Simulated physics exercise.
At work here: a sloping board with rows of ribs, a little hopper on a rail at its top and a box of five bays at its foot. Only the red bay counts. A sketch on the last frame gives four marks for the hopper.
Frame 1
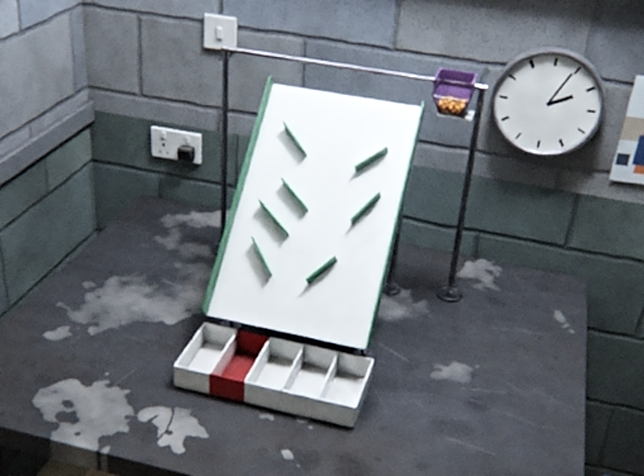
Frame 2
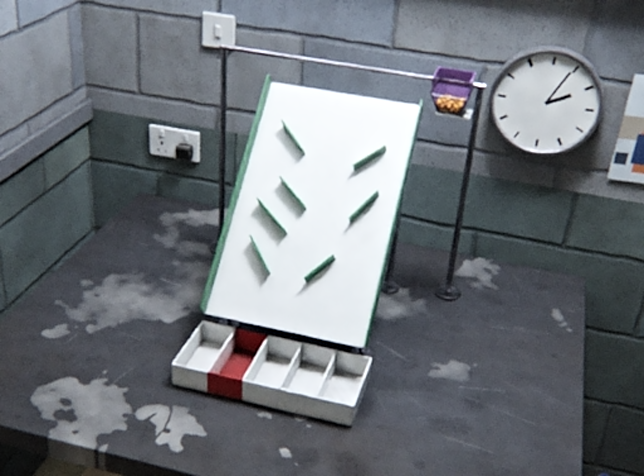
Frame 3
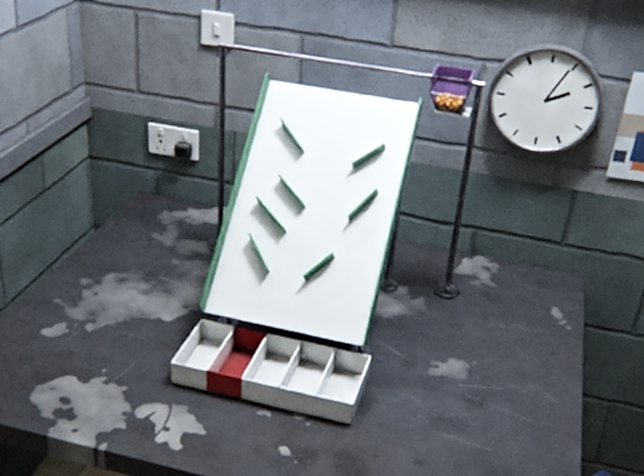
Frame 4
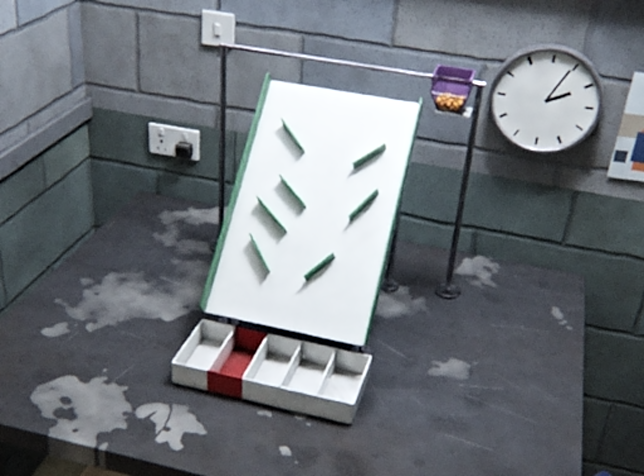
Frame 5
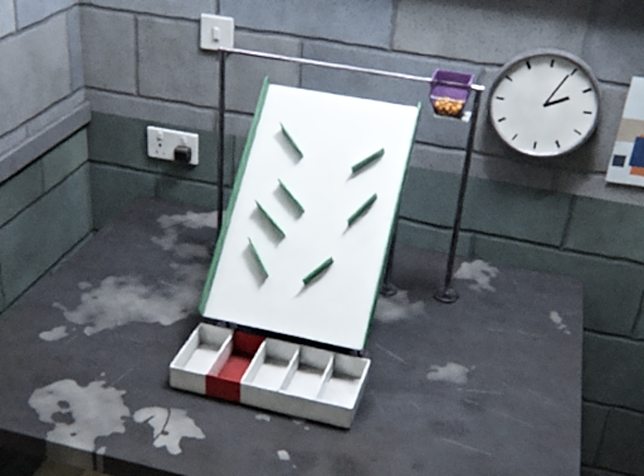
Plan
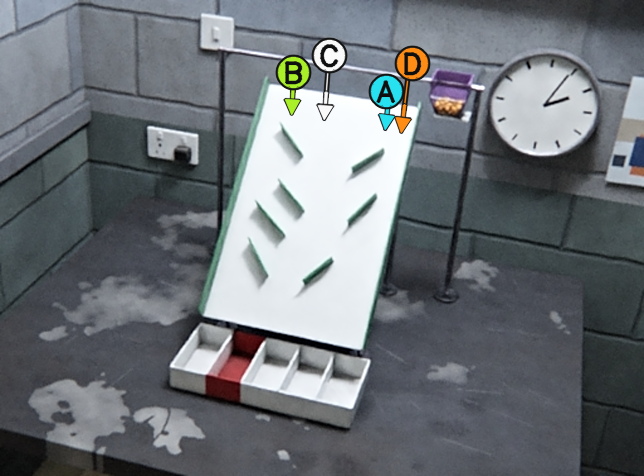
Nothing moved apart from a slight shift of the view, as a small purple hopper of roasted chickpeas sat above a sloping white board with green ribs, a box with one red bay at its foot.
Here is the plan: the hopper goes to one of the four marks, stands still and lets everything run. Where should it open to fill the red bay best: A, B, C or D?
Mark C.
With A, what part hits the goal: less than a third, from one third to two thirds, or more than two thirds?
Less than a third.
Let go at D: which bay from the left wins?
It is the fifth one.
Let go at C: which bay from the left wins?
It is the second one.
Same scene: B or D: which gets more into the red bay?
Here it is mark B.
On the marked copy, mark A meets the board at (385, 124); mark B meets the board at (291, 109); mark C meets the board at (324, 114); mark D meets the board at (401, 127).
With A, about a quarter in the red bay, about two thirds in other bays, a small part outside the box.
With B, about a third in the red bay, about half in other bays, a small part outside the box.
With C, about two thirds in the red bay, about a quarter in other bays.
With D, a small part in the red bay, most in other bays, a small part outside the box.
